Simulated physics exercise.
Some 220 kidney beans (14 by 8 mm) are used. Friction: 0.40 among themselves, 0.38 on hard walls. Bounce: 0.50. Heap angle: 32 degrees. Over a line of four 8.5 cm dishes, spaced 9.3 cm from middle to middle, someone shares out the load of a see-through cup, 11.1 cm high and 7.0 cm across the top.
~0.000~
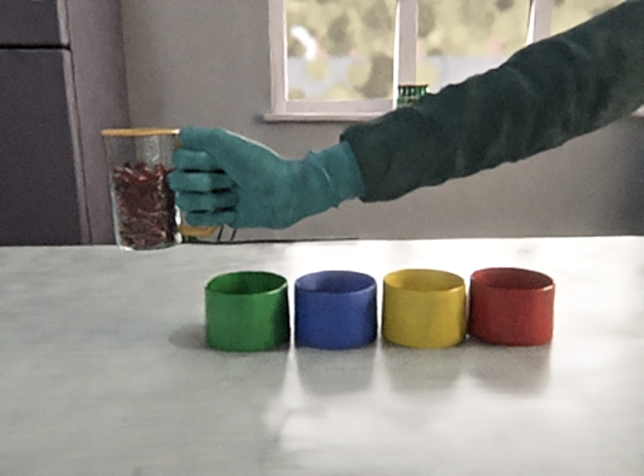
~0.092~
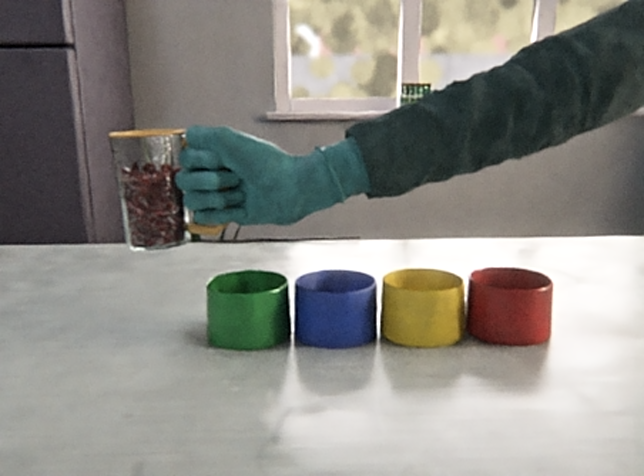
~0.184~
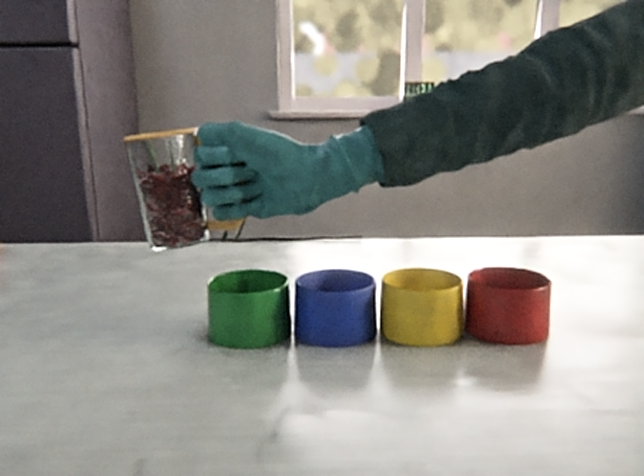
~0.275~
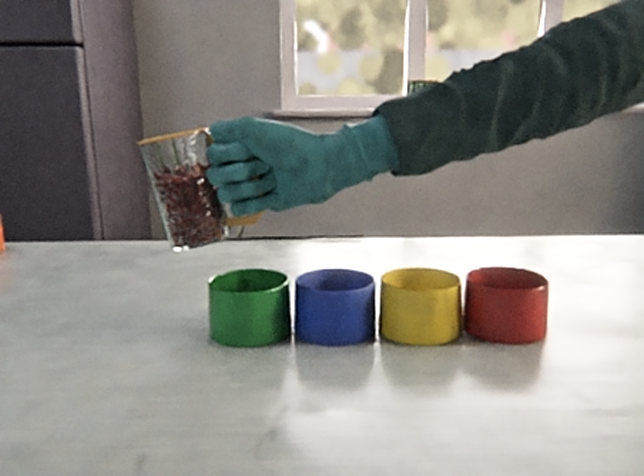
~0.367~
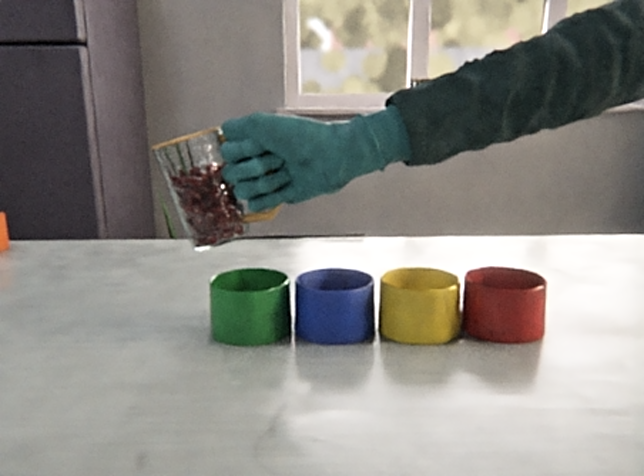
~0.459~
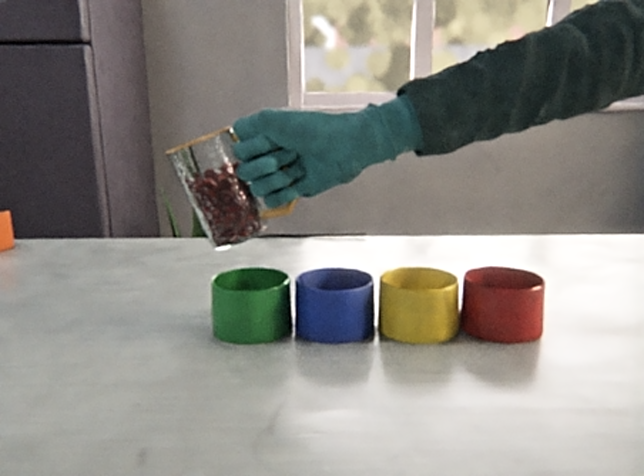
A gloved hand moves a clear cup of dark red beans rightward while gradually tilting it.
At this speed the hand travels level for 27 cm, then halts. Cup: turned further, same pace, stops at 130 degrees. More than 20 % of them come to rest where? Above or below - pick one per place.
Red: Below; blue: Above; green: Below; yellow: Below; counter: Below.
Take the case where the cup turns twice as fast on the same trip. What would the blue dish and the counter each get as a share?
Blue 80, counter 10.
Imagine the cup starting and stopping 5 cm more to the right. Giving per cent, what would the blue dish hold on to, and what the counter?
I'd expect blue at 0 and the counter at 10.
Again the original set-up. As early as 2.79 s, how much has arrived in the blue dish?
By that moment it's near 100 percent.
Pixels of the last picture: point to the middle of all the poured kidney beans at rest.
Somewhere near (337, 303) in the last picture.
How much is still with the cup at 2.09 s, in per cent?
I'd estimate some 95 per cent of the load.
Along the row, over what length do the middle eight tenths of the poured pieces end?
Some 5 centimetres.
After 1.44 s, tilt 71 degrees; cup holds 100 %.
Then, at 2.09 s, tilt 105 degrees; cup holds 95 %, blue 5 %.
After 2.79 s, tilt 130 degrees; cup holds 0 %, blue 100 %.
By 3.1 s all is still; red 0 %, blue 100 %, green 0 %, yellow 0 %, counter 0 %.
